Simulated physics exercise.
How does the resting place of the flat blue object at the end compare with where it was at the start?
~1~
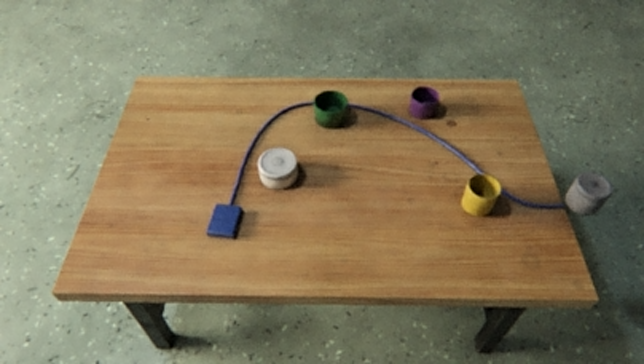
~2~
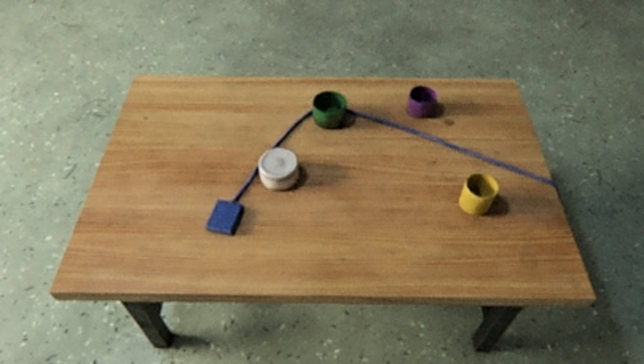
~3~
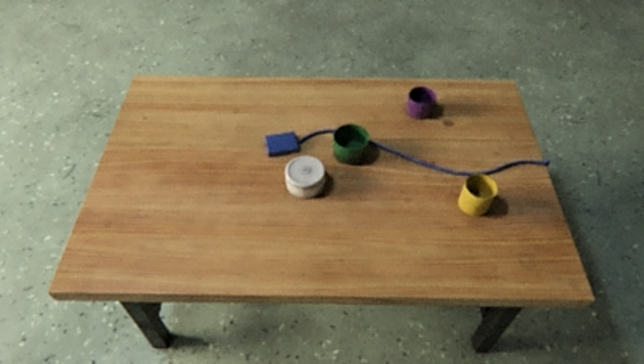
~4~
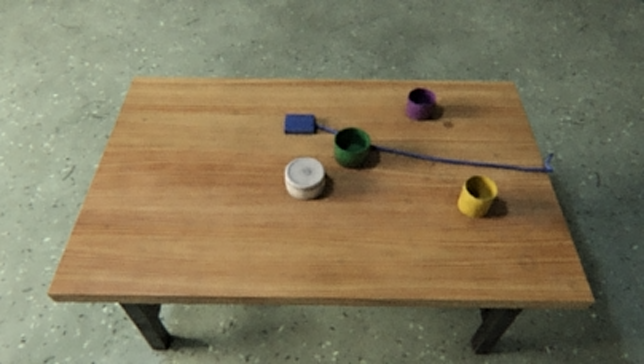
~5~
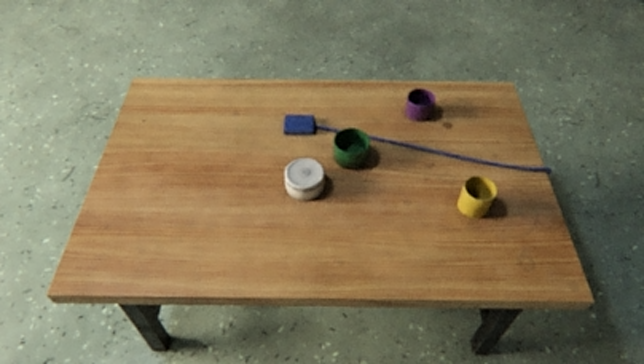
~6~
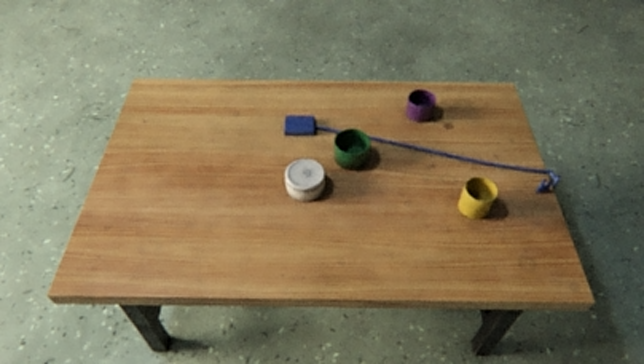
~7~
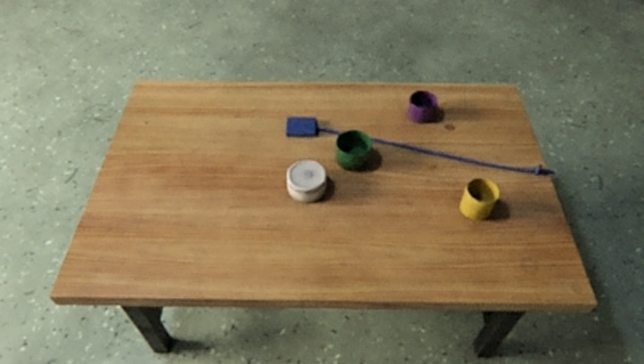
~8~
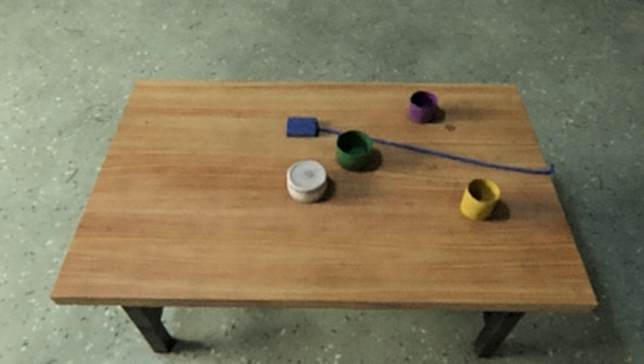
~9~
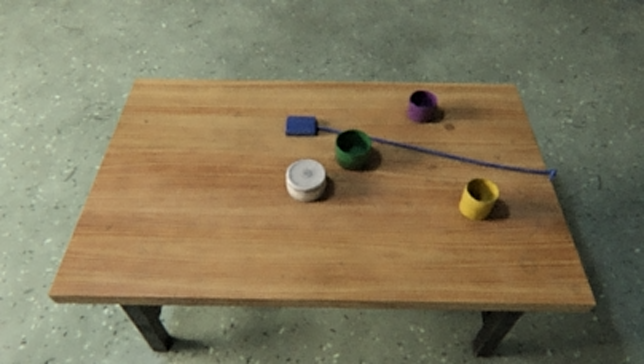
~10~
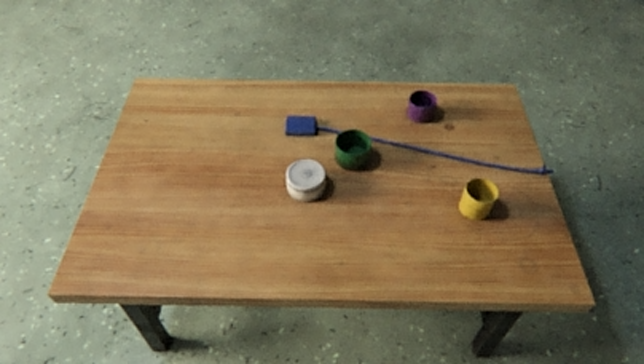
It started on the left part of the table, nearer the front and below the white canister. By the end it lay farther right and toward the back, just up and to the left of the green mug.
